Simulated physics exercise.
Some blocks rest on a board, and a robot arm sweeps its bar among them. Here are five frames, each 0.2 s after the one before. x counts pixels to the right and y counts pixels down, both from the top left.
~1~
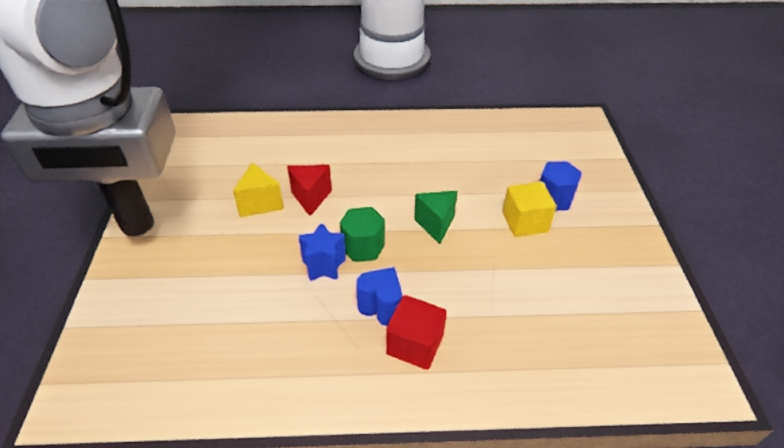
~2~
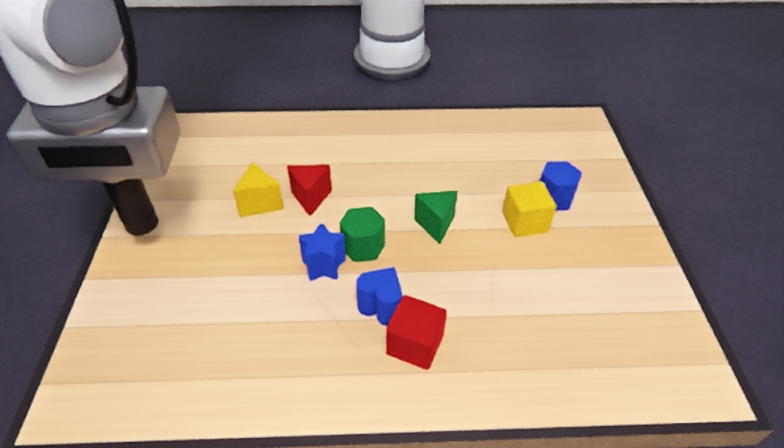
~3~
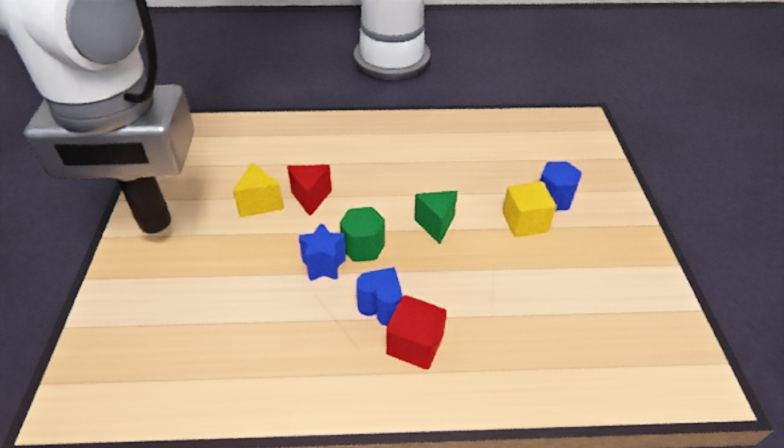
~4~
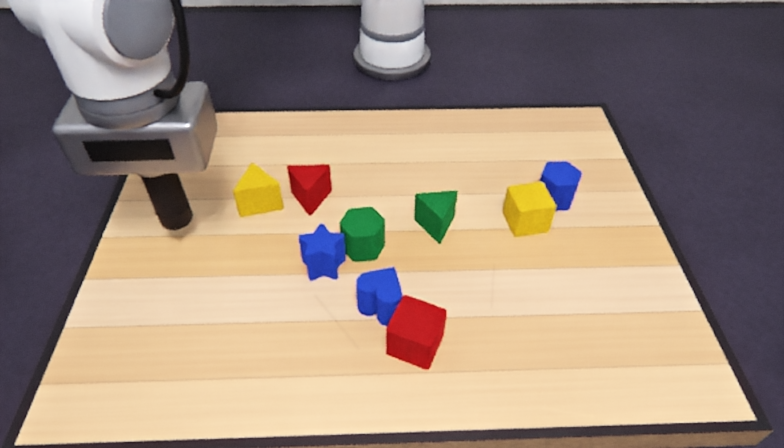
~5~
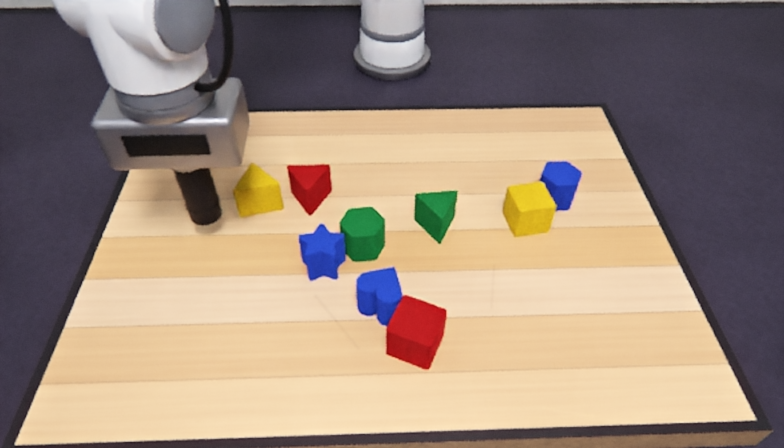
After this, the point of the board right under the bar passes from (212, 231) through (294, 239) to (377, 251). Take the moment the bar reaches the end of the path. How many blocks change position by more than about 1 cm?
Blocks that move over 1 cm: Two.
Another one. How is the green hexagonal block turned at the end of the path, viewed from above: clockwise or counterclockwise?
It twists anticlockwise.
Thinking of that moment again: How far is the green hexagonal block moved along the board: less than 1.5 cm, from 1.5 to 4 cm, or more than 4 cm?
The over 4 cm band.
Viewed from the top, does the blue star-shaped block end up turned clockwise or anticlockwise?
Its rotation is clockwise.
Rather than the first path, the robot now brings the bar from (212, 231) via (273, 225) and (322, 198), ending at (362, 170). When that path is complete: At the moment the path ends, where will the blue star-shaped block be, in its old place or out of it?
Not moved.
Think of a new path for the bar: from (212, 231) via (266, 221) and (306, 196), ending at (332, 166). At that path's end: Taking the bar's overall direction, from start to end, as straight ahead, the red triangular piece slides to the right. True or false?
The statement is incorrect.
On the path given first. One third of the way, bar at (264, 220); nothing pushed yet.
Two thirds of the way, bar at (320, 227); blue star-shaped block at (325, 242), turned 20° clockwise.
At the end, bar at (377, 235); yellow triangular piece unmoved; blue star-shaped block at (337, 245), turned 65° clockwise; green hexagonal block at (413, 220), turned 30° anticlockwise.
